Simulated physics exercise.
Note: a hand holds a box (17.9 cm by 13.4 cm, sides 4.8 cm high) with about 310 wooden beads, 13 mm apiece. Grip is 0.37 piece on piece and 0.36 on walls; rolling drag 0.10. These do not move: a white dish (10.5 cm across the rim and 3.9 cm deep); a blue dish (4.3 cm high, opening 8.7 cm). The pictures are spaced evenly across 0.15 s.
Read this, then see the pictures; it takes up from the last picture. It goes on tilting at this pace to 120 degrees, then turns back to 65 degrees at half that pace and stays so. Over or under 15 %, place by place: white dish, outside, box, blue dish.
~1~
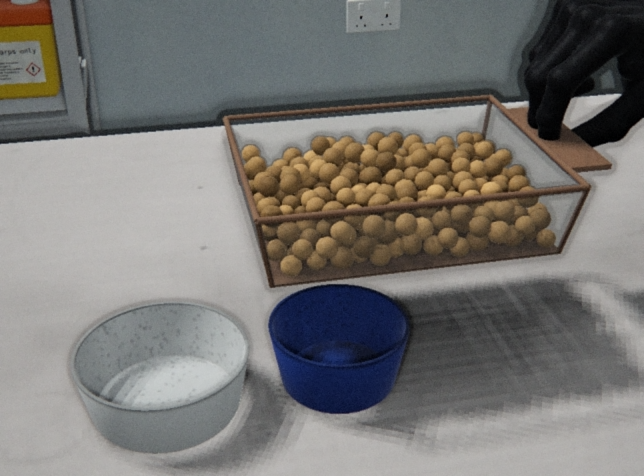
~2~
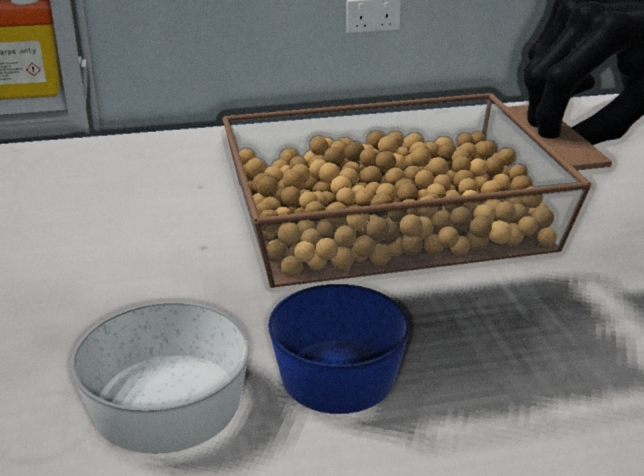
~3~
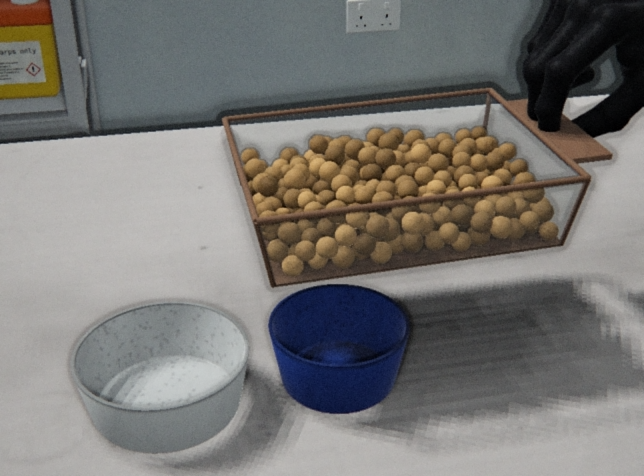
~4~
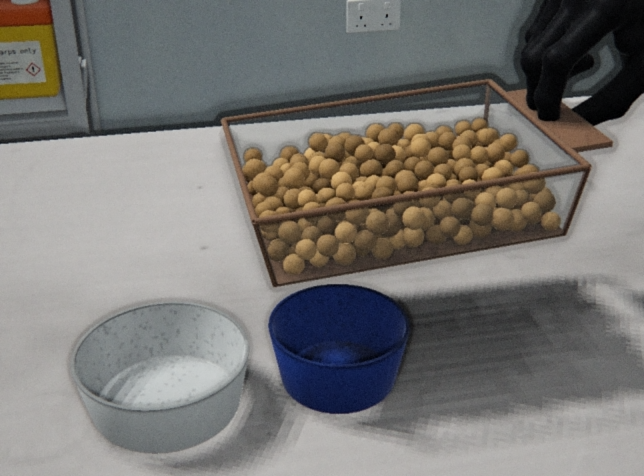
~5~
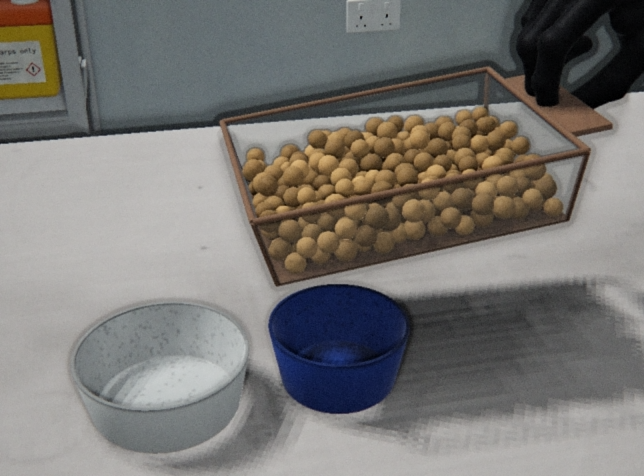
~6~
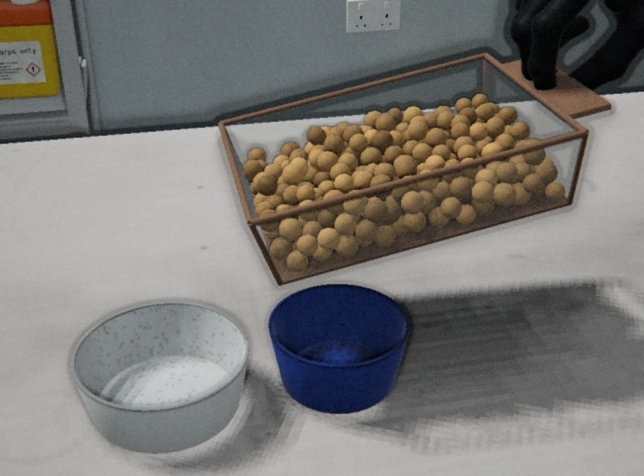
White dish: Over, outside: Over, box: Under, blue dish: Under.
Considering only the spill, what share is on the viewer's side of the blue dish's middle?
About 0 percent.
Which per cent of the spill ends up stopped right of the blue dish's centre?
Close to 0 in a hundred.
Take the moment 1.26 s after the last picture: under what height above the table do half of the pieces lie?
Roughly 0 cm.
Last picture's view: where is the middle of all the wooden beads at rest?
(141, 337), approximately.
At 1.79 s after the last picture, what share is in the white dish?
35 per cent.
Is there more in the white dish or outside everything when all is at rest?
When it all settles, the bigger part is outside everything.
Then, 0.68 s after the last picture, tilt 87 degrees; white dish 5 %, outside 5 %, box 75 %, in the air 15 %; middle of all pieces near (241, 157).
Then, 1.26 s after the last picture, tilt 111 degrees; white dish 35 %, outside 65 %; middle of all pieces near (122, 324).
Then, 1.79 s after the last picture, tilt 82 degrees; white dish 35 %, outside 65 %; middle of all pieces near (117, 324).
Then, 2.30 s after the last picture, tilt 65 degrees; white dish 35 %, outside 65 %; middle of all pieces near (119, 323).
In the end, white dish 35 %, outside 65 %, box 0 %, blue dish 0 %.
